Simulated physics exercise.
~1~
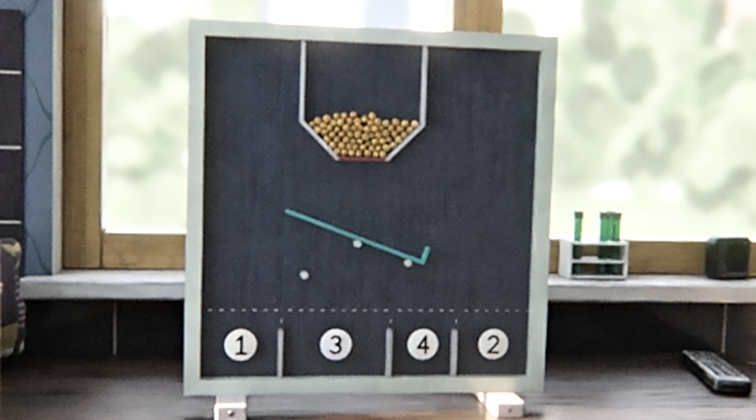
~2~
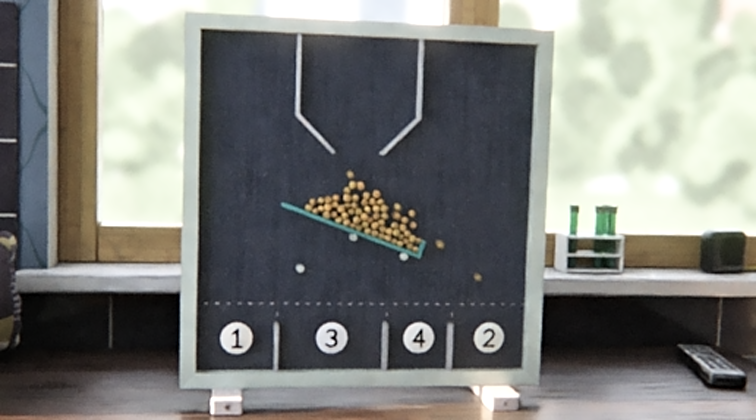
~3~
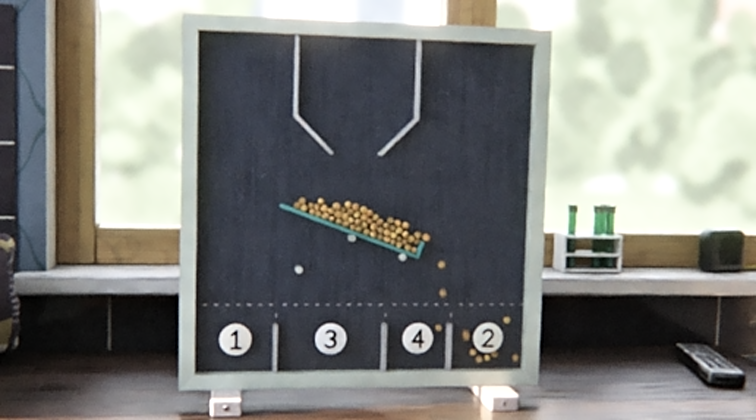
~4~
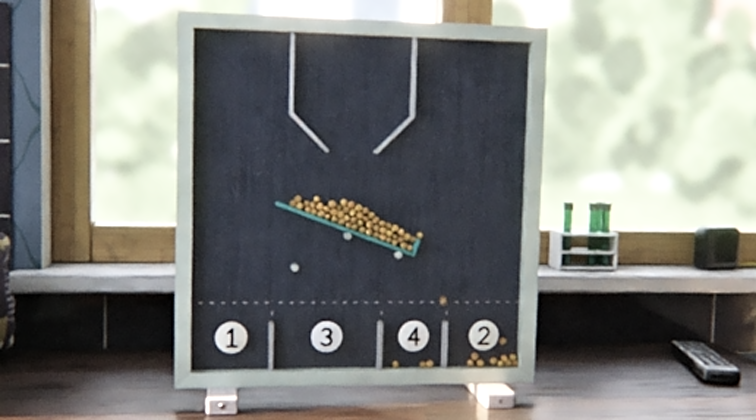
Small golden beads dropped from a hopper onto a tilted turquoise rocker in a dark upright case, and some spilled off its lower right end into the two rightmost bins, while most stayed heaped on the rocker at the end.
